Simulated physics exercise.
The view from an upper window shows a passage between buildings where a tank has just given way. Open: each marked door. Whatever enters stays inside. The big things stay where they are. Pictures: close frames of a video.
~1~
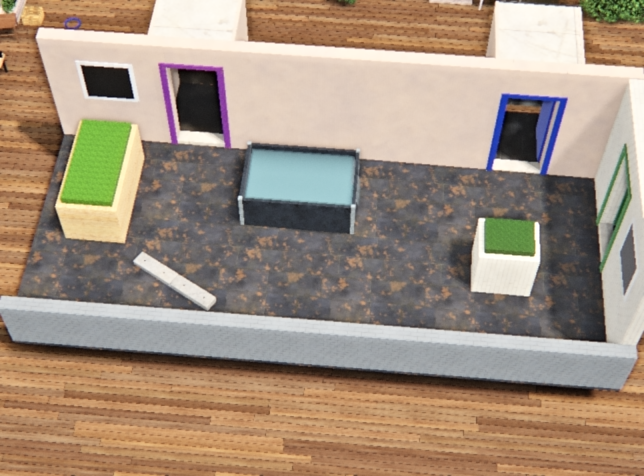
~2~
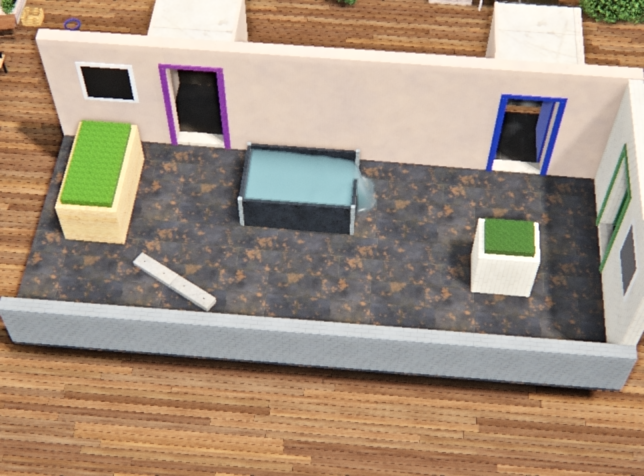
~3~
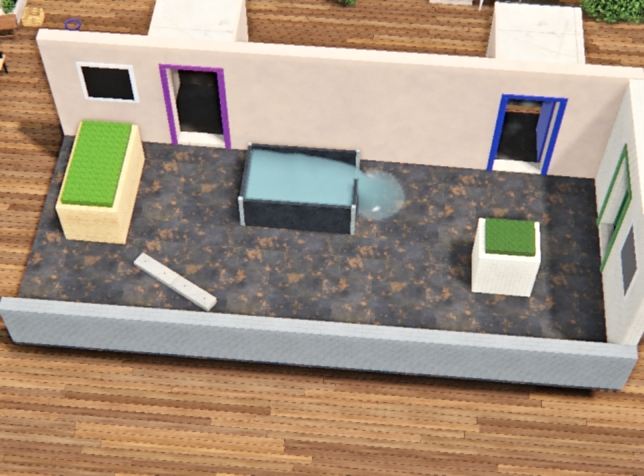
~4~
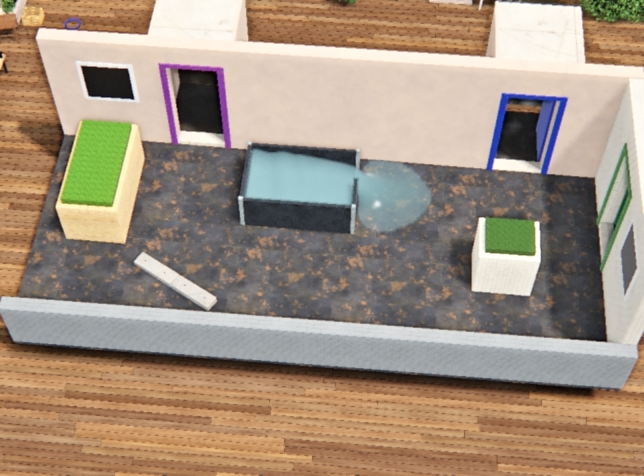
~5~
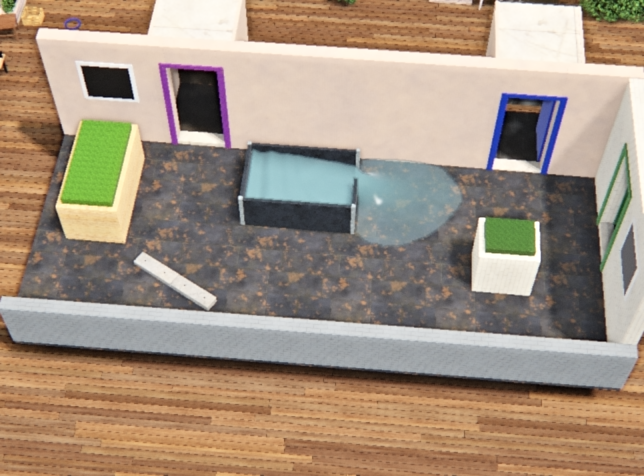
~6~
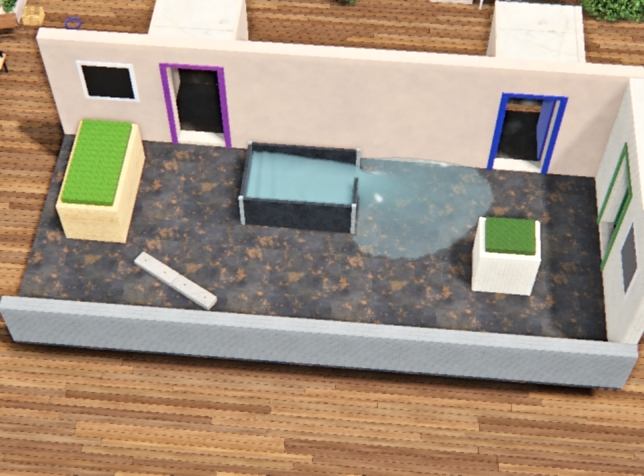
Water sits still in a dark-sided tank against the pale back wall, then starts pouring out of its right end onto the dark, mottled floor. The pool spreads rightward in a widening rounded sheet, reaching below the blue-framed doorway and close to the white block with a green top.
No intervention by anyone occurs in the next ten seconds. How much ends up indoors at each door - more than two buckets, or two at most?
Indoors: Purple door, two at most; green door, more than two; blue door, more than two.
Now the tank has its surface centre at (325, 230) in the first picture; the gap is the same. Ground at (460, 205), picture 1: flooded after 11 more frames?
Answer: Submerged.
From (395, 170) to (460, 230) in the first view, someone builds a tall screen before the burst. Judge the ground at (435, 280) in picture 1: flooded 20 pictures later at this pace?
There: Awash.
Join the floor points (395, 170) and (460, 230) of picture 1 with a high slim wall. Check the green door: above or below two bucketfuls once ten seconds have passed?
Note: Green sub-threshold.
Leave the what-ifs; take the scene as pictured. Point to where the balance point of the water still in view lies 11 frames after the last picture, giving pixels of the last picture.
The spot I would choose is (392, 205).
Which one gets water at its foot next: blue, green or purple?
I'd say the one in blue.
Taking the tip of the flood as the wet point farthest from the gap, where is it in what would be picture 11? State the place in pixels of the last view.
Farthest reach: (590, 180).
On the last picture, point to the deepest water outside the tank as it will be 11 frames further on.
My best guess is roughly (590, 187).
A moment on, water covers 25 % of the floor; the purple door not reached, the green door not reached, the blue door wet at the sill, nothing in.
Next, water covers 30 % of the floor; the purple door not reached, the green door under two buckets in, the blue door under two buckets in.
Then, water covers 35 % of the floor; the purple door not reached, the green door over two buckets in, the blue door under two buckets in.
Later, water covers 40 % of the floor; the purple door not reached, the green door far over two buckets in, the blue door over two buckets in.
In the end, water covers 65 % of the floor; the purple door not reached, the green door far over two buckets in, the blue door far over two buckets in.
